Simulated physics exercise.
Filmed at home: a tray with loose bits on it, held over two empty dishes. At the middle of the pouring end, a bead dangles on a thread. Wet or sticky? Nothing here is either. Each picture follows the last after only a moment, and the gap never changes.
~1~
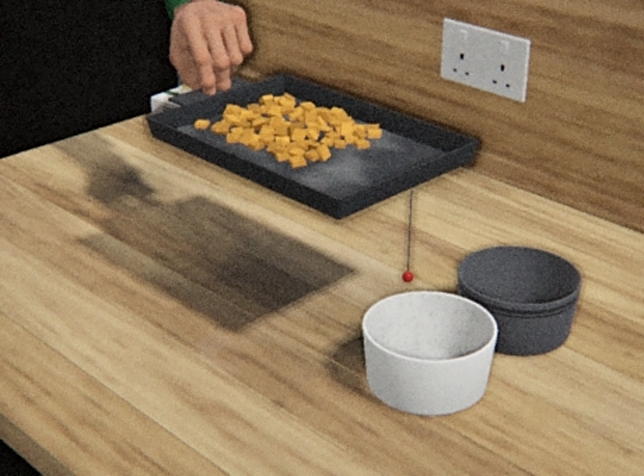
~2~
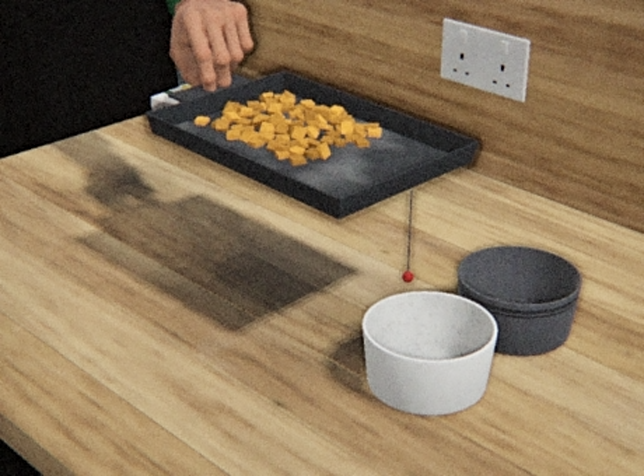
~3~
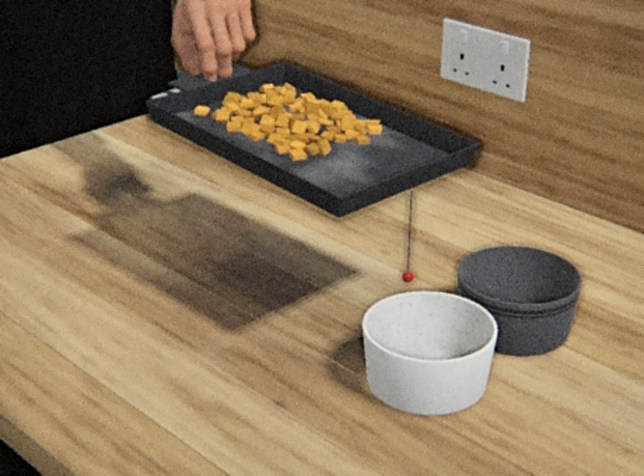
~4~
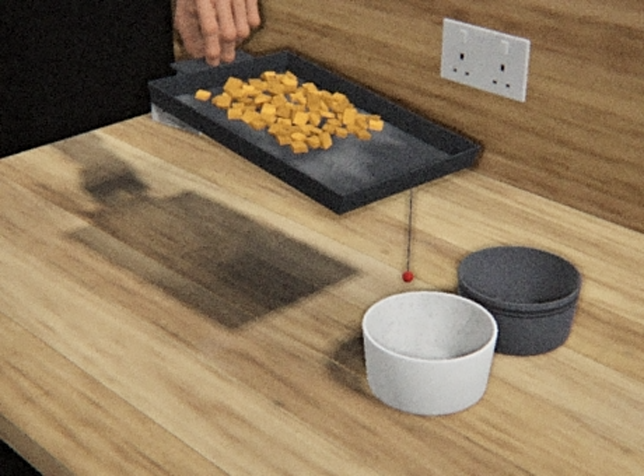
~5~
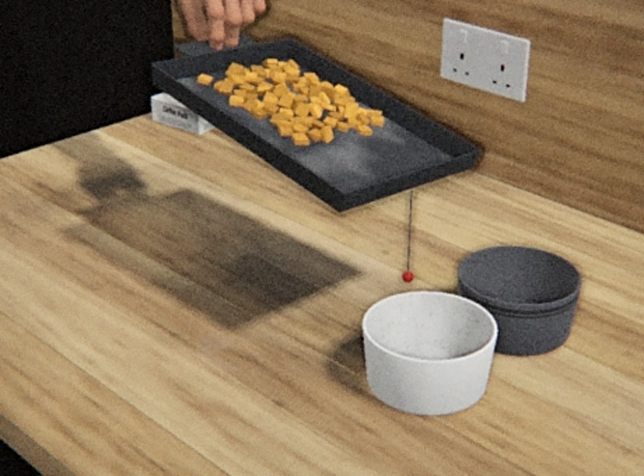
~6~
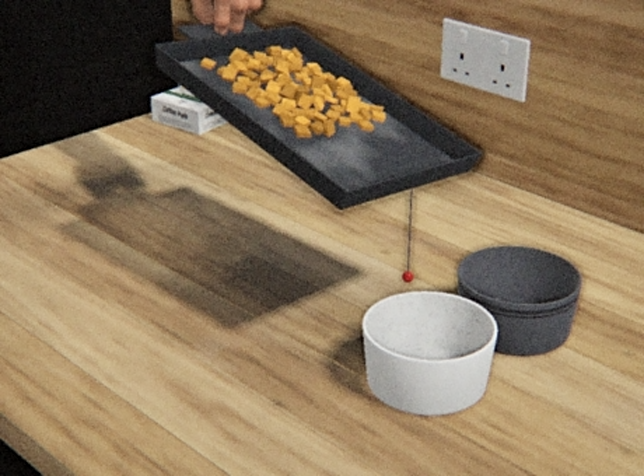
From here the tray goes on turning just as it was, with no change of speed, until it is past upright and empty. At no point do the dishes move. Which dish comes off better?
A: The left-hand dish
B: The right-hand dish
(B) The right-hand dish.
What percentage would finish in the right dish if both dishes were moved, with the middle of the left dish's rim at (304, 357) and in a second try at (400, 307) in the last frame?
You'd get near 10 per cent and afterwards near 80 per cent.
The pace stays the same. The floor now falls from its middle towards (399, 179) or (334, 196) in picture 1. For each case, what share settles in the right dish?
40 % and 0 %, roughly.
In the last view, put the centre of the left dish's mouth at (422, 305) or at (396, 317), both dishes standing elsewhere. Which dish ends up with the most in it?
The rightmost dish, then the rightmost dish.
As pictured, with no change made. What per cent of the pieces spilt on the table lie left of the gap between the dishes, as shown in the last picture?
Around 80 percent of the pieces.
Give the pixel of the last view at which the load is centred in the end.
Around (493, 323).
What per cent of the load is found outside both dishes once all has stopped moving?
30 per cent.
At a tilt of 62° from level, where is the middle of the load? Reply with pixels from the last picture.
(439, 146).
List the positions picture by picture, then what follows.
In the first picture, corners of the pouring end (339, 197) and (472, 141), level; middle of the load (297, 127), small crackers; left dish (480, 375); right dish (568, 319); bead on its thread (408, 277).
In the second picture, corners of the pouring end (339, 197) and (473, 141), level; middle of the load (297, 125).
In the third picture, corners of the pouring end (341, 195) and (473, 143), tipped barely, lowest at the right corner; middle of the load (297, 118).
In the fourth picture, corners of the pouring end (343, 193) and (475, 146), tipped a little, lowest at the right corner; middle of the load (298, 109).
In the fifth picture, corners of the pouring end (345, 191) and (475, 149), tipped a little, lowest at the right corner; middle of the load (300, 99).
In the sixth picture, corners of the pouring end (347, 189) and (476, 152), tipped clearly, lowest at the right corner; middle of the load (302, 90); left dish (480, 375); right dish (568, 319).
Just after the last frame, tray tipped steeply; almost all on the tray; just a few in the air.
A moment on, tray tipped past a quarter turn; roughly two thirds on the tray; roughly a third in the right dish; about a tenth outside both.
Further on, tray tipped past a quarter turn; just a few in the left dish; roughly two thirds in the right dish; roughly a quarter outside both.
When it is over, tray tipped past a quarter turn; just a few in the left dish; roughly two thirds in the right dish; roughly a quarter outside both.
